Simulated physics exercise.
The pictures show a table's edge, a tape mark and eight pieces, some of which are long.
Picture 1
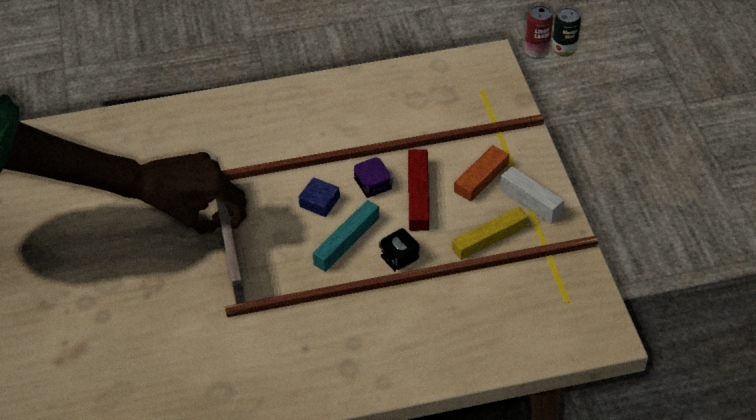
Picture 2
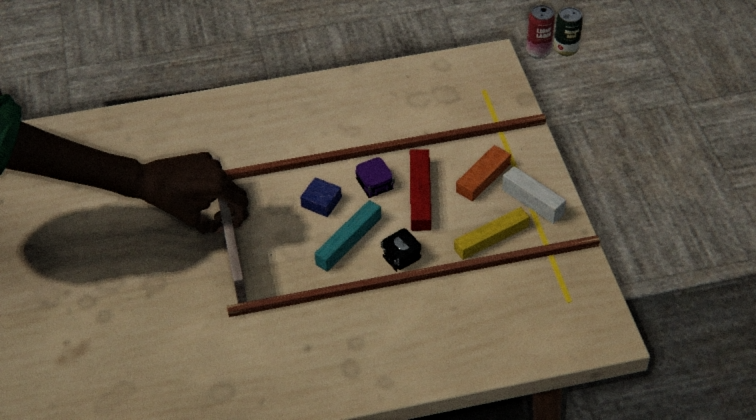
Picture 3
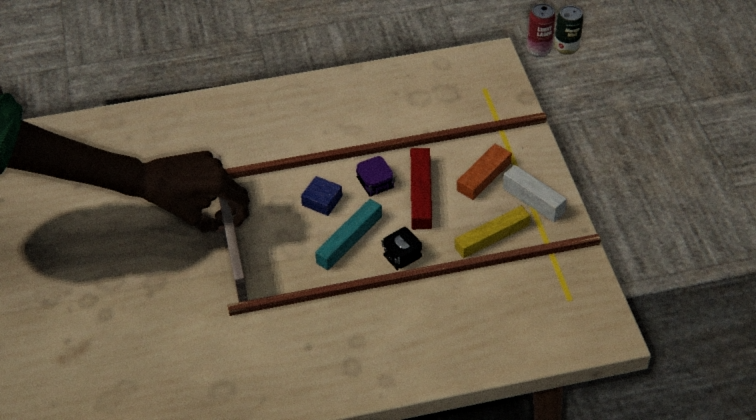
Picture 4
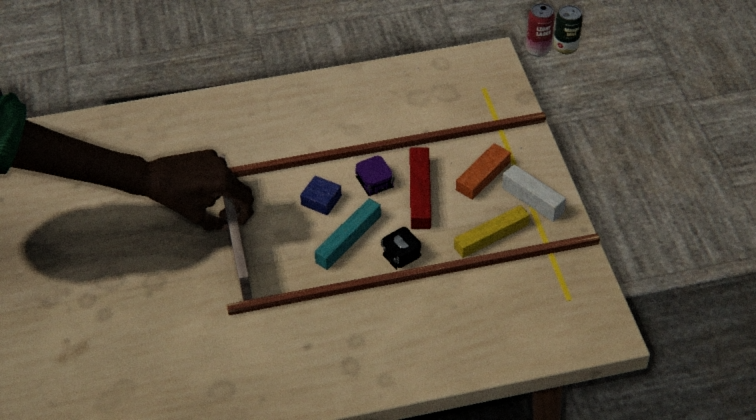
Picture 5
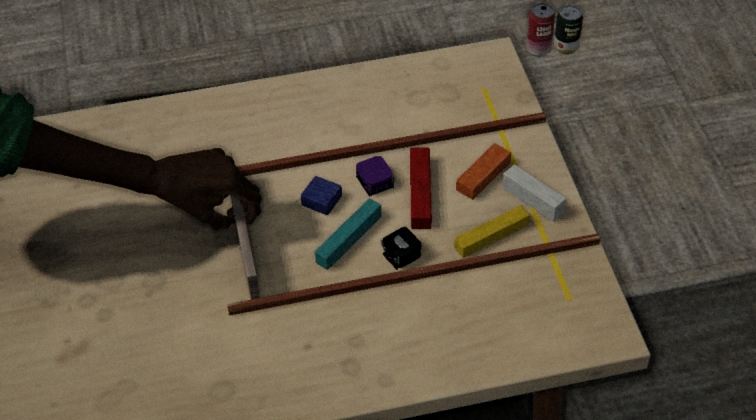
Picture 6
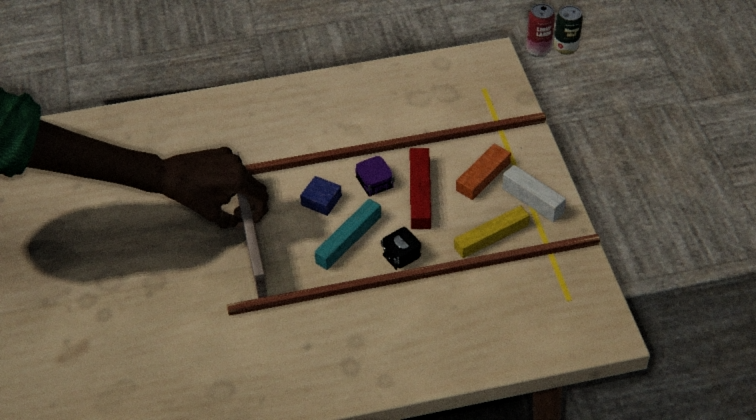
At first, a hand holds a thin board upright between two wooden rails on a table, to the left of eight scattered coloured pieces, with a yellow line near the right edge. Then the hand slides the board slightly to the right, while the pieces stay in place, untouched.
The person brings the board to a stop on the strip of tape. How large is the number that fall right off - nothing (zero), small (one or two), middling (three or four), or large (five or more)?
Middling - three or four.
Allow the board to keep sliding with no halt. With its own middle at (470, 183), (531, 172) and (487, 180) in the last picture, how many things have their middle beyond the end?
Place by place: 1, 4 and 1.
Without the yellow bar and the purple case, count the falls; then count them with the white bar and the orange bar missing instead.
The counts would be 2 and 1.
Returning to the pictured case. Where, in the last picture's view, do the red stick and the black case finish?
Looks like one lands around (569, 174), and the other around (561, 221).
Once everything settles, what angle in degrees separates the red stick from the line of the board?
Near 25 degrees.
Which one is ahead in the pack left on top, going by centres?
The red stick finishes closest.
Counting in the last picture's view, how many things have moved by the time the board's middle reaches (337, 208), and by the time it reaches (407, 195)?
Respectively 3 and 7.
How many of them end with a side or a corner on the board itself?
Contact count: 4.
A little later, none off yet; white bar at rest near (534, 193); orange bar at rest near (484, 172); yellow bar at rest near (492, 232).
Next, none off yet; white bar at rest near (534, 193); orange bar moving near (493, 173); yellow bar moving near (502, 232).
Later still, none off yet; white bar tilted well over near (597, 190); orange bar shifted about its own width near (554, 169); yellow bar shifted about its own width near (564, 217).
When it is over, the number that fall off is three or four; down, yellow bar, orange bar and white bar.
